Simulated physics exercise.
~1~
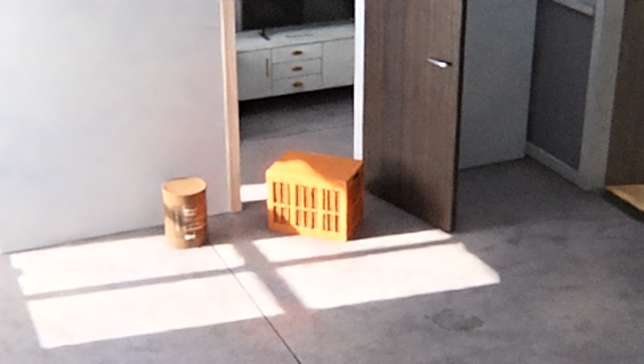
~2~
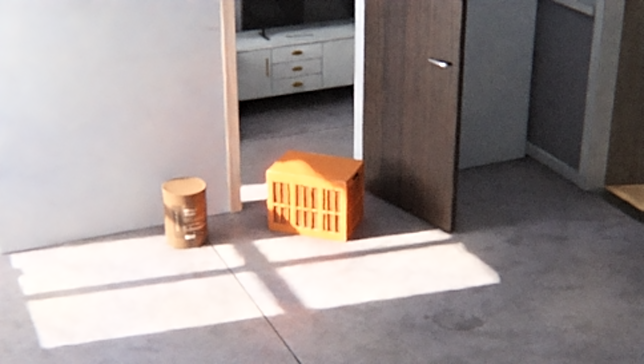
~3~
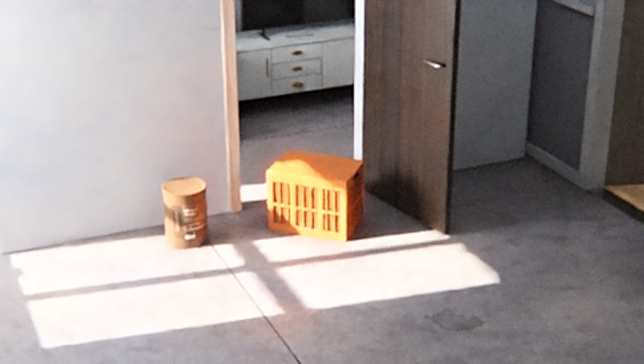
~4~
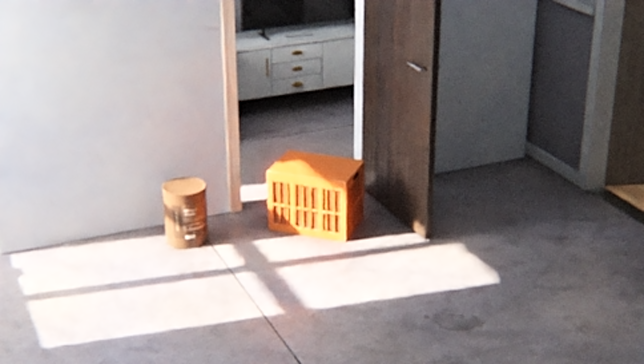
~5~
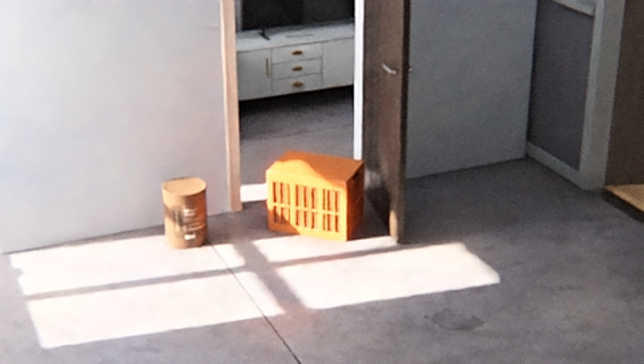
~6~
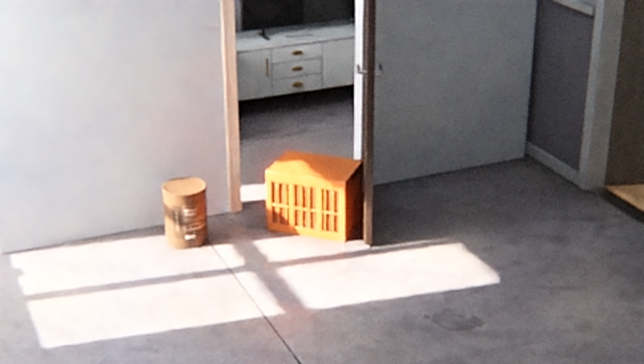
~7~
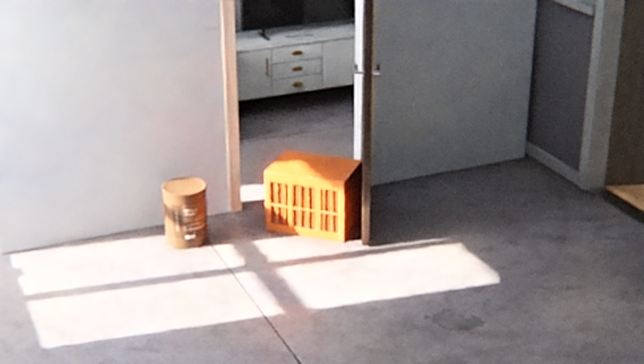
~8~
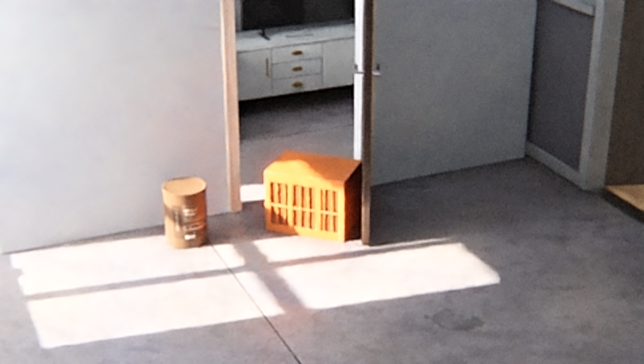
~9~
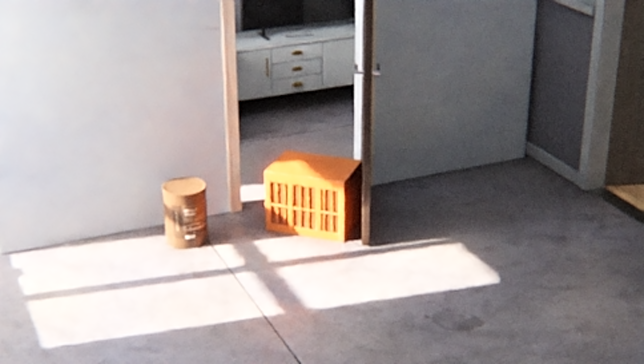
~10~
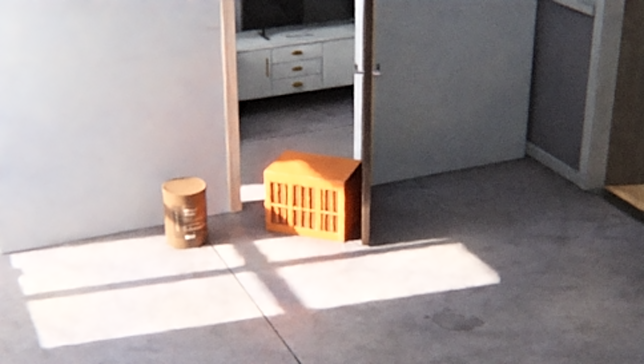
In a sunlit room with a bare grey floor, a dark wooden door standing wide open swung partway toward closing, then came to rest beside an orange slatted chest, still ajar, while the chest and a brown pail stayed in place.
